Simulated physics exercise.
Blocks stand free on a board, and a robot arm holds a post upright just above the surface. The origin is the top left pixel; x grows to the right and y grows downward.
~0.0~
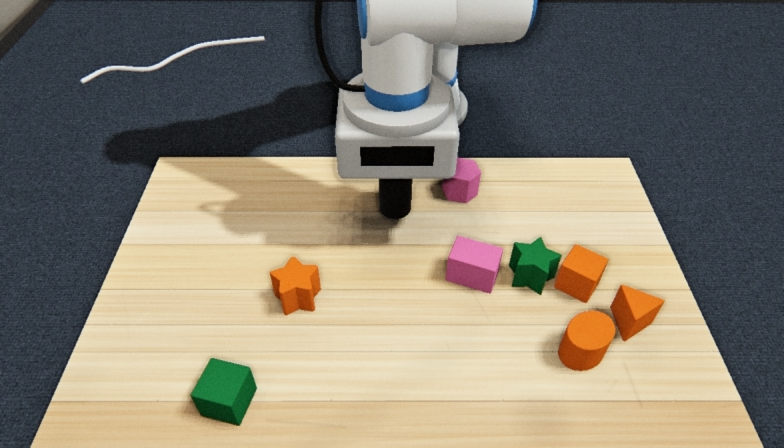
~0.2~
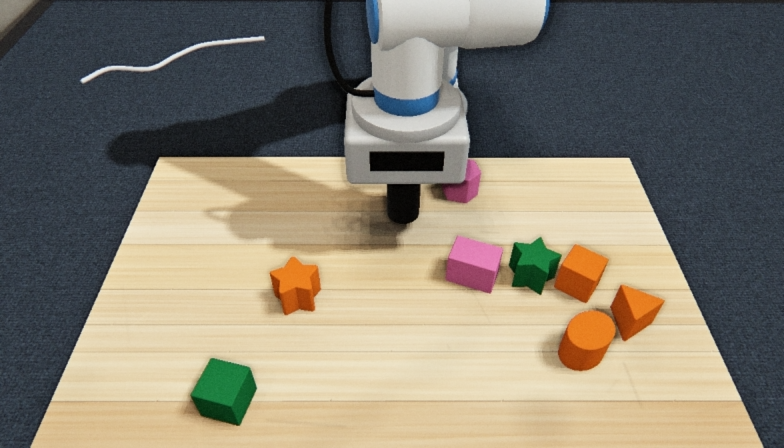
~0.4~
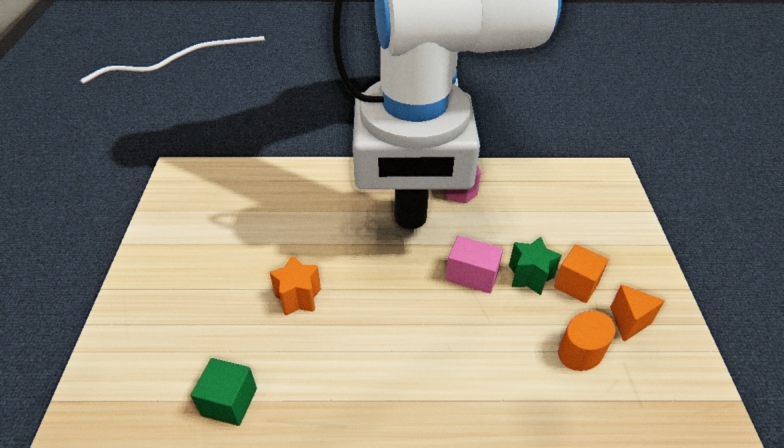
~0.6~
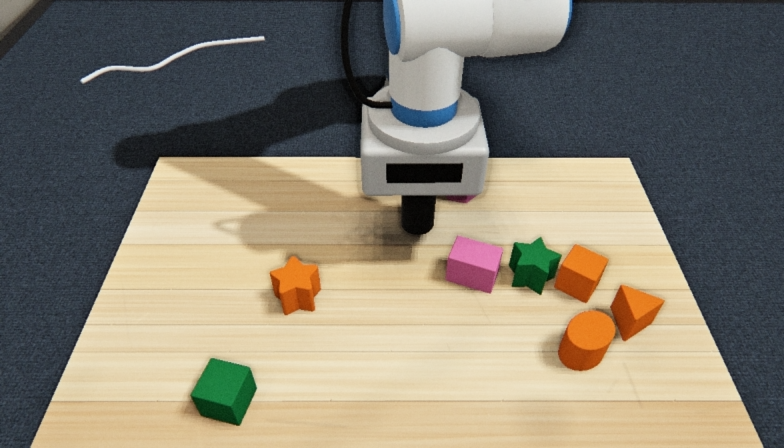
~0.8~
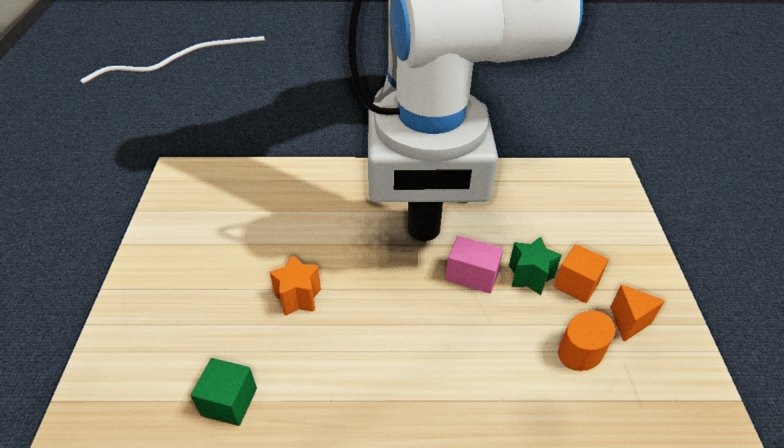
A robot arm moves its black post slightly right and nearer over a board of still blocks.
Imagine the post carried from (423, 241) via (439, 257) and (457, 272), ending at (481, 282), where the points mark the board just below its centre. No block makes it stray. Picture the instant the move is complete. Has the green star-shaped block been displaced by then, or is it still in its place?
Once the path is done, it is somewhere new.
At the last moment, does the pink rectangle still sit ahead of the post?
Going by the path, yes.
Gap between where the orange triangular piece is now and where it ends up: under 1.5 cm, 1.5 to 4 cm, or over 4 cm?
It slides not even 1.5 cm.
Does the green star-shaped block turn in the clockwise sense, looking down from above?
No - that is not the case.
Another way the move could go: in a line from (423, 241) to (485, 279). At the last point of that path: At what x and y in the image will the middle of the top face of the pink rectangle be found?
Most likely (515, 287).
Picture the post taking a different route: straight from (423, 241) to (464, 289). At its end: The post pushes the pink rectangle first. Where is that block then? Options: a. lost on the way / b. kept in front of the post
It's b.
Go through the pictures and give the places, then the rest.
Post's lower end (395, 208); pink six-sided block (463, 168); pink rectangle (476, 252); green star-shaped block (537, 254); orange square (585, 261); orange triangular piece (641, 301), in the first frame.
Post (403, 213); blocks still, in the second frame.
Post (411, 218); blocks still, in the third frame.
Post (417, 224); blocks still, in the fourth frame.
Post (424, 229); pink six-sided block hidden; pink rectangle (476, 252); green star-shaped block (537, 254); orange square (585, 261); orange triangular piece (641, 301), in the fifth frame.
The first path, step by step. Halfway along, post (450, 254); pink rectangle (489, 262).
At the end, post (483, 271); pink six-sided block still; pink rectangle (522, 283), turned 15° clockwise; green star-shaped block (546, 260), turned 55° anticlockwise; orange square (591, 260); orange triangular piece still.
